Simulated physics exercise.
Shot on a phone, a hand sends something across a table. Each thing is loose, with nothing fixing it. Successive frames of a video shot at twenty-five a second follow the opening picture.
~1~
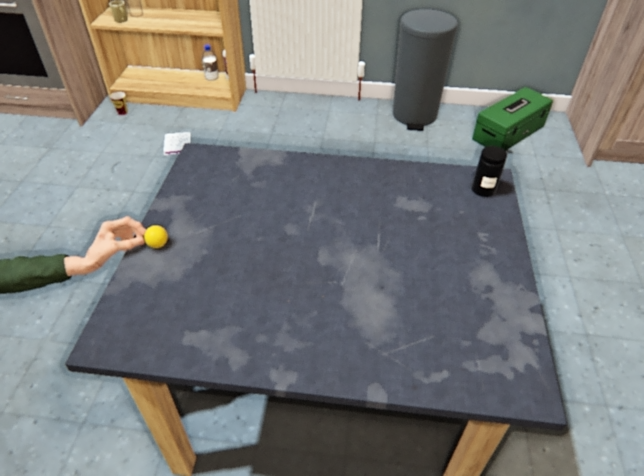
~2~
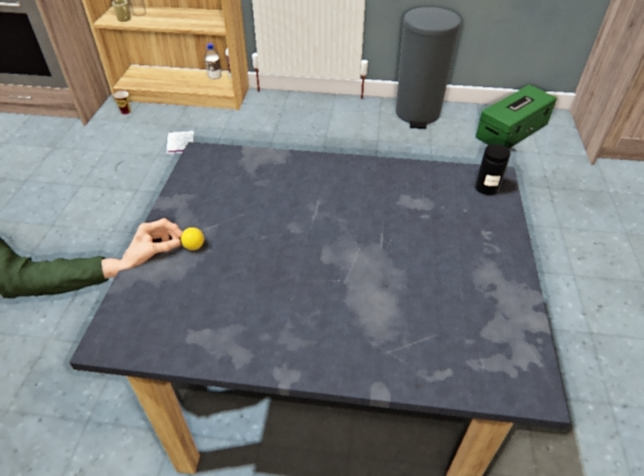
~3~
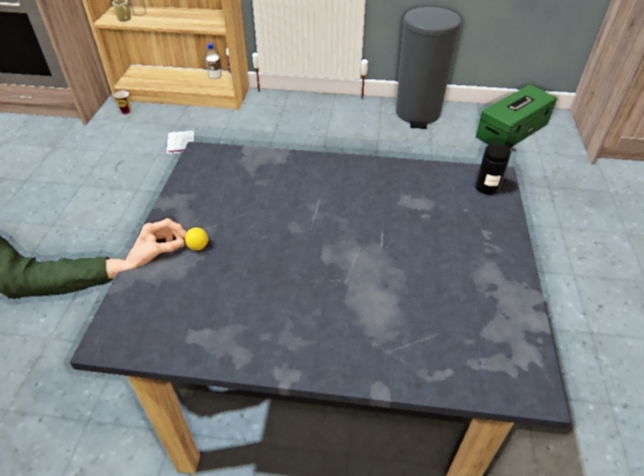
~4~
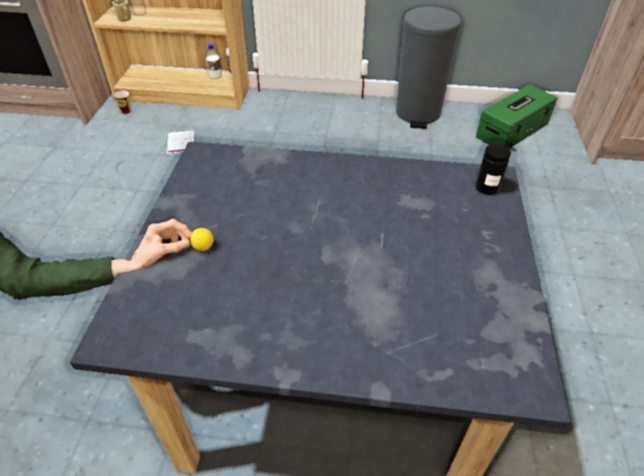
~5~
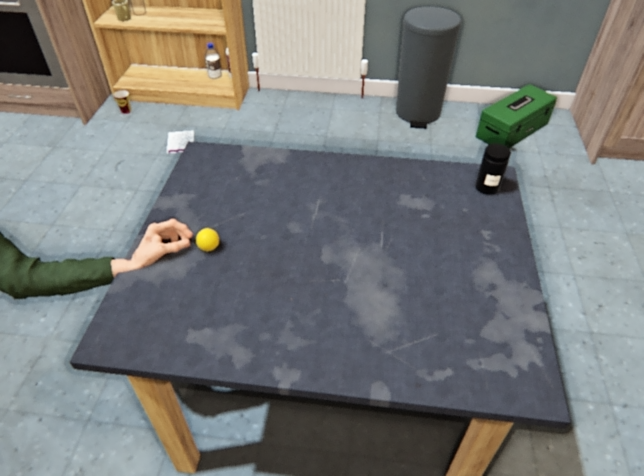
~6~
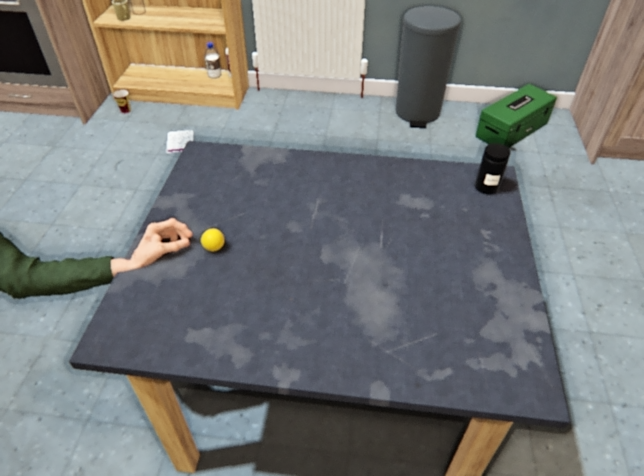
In a kitchen with a pale blue tiled floor, a dark, patchy table with wooden legs is seen from above at an angle. A green-sleeved hand holds a yellow lemon at the left, a black bottle stands at the far right corner, and a green box and grey bin sit beyond. The hand pushes the lemon rightward and stops, and the lemon moves slightly farther right, away from the fingers.
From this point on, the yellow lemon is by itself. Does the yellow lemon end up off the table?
No.
Then, 0.10 s on from there, yellow lemon shifted about its own width near (225, 241).
Then, 0.30 s on from there, yellow lemon shifted well along near (245, 243).
Then, 0.50 s on from there, yellow lemon shifted well along near (258, 244).
In the end, moved from the start, yellow lemon. At the end, from the last picture's camera, yellow lemon near (262, 245).
